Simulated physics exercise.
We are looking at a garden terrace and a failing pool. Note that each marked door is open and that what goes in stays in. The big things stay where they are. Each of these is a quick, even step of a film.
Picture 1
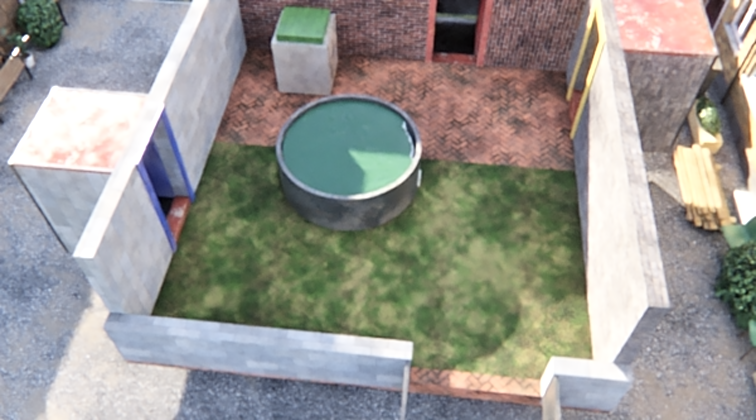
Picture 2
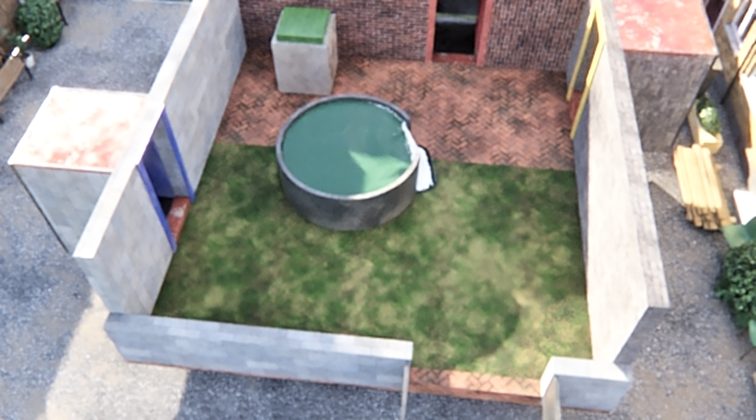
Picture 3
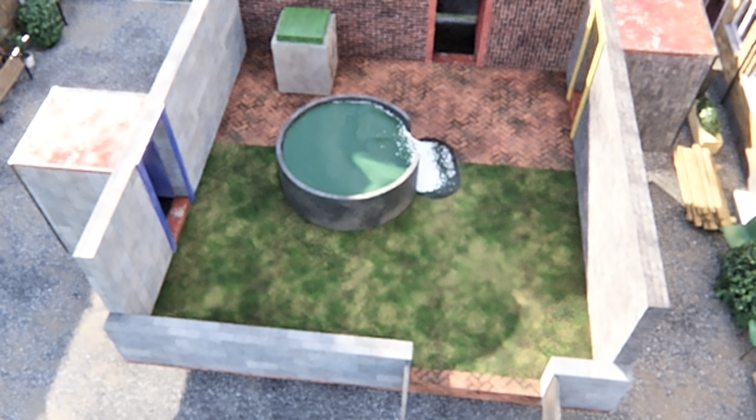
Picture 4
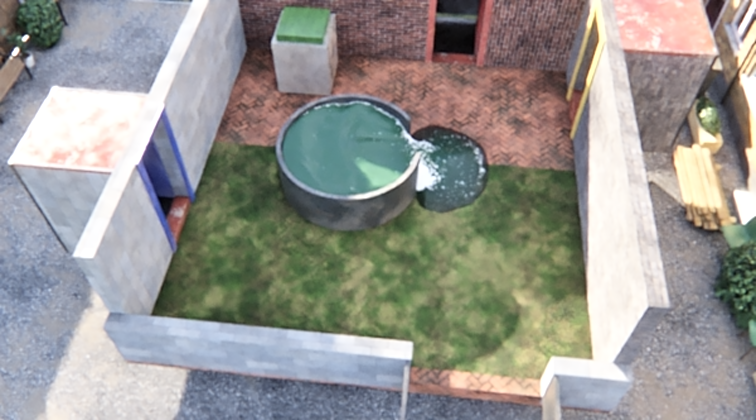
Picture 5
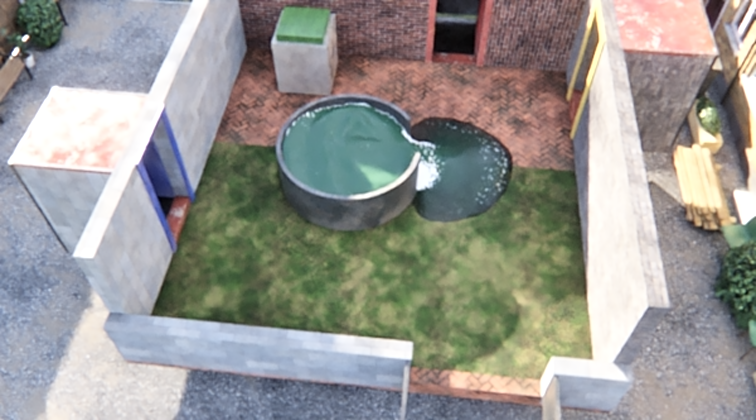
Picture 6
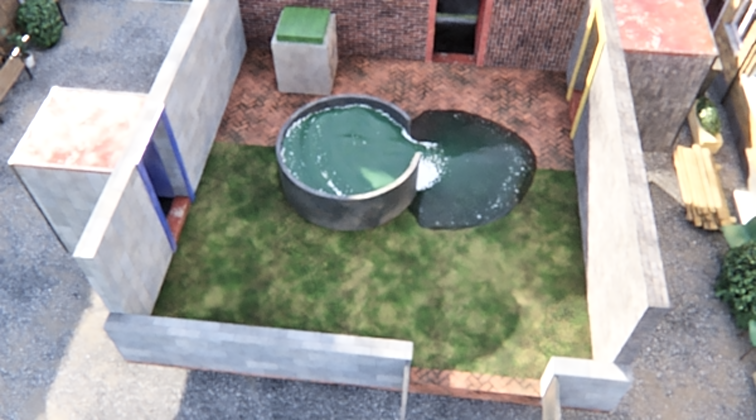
A round pool leaks water through its right side, and a dark puddle spreads across the terrace.
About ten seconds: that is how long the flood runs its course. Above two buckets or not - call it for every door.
Blue door: Not above two buckets; yellow door: Not above two buckets; red door: Above two buckets.
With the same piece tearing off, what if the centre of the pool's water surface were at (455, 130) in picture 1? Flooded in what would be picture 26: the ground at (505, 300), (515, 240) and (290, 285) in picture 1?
Soaked, soaked, bone-dry.
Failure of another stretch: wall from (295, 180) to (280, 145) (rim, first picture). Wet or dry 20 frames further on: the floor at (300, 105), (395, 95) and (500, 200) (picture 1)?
Submerged, bone-dry, bone-dry.
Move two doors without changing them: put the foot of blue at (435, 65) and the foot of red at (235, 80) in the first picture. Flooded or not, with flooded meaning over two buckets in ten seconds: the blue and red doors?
As I see it, the blue door stays within limit while the red door stays within limit.
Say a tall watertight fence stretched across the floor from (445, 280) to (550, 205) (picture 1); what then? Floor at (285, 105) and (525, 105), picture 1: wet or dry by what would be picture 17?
First spot parched, second spot submerged.
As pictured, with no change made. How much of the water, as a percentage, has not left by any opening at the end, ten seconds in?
Near 92 percent, give or take.
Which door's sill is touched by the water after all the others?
That would be the blue-painted one.
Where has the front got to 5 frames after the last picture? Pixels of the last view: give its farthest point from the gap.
Near (564, 98).
A moment on, water covers 25 % of the floor; the blue door not reached, the yellow door wet at the sill, nothing in, the red door not reached.
Next, water covers 35 % of the floor; the blue door not reached, the yellow door wet at the sill, nothing in, the red door under two buckets in.
Then, water covers 40 % of the floor; the blue door not reached, the yellow door wet at the sill, nothing in, the red door under two buckets in.
Later, water covers 70 % of the floor; the blue door not reached, the yellow door wet at the sill, nothing in, the red door over two buckets in.
In the end, water covers 90 % of the floor; the blue door wet at the sill, nothing in, the yellow door wet at the sill, nothing in, the red door over two buckets in.
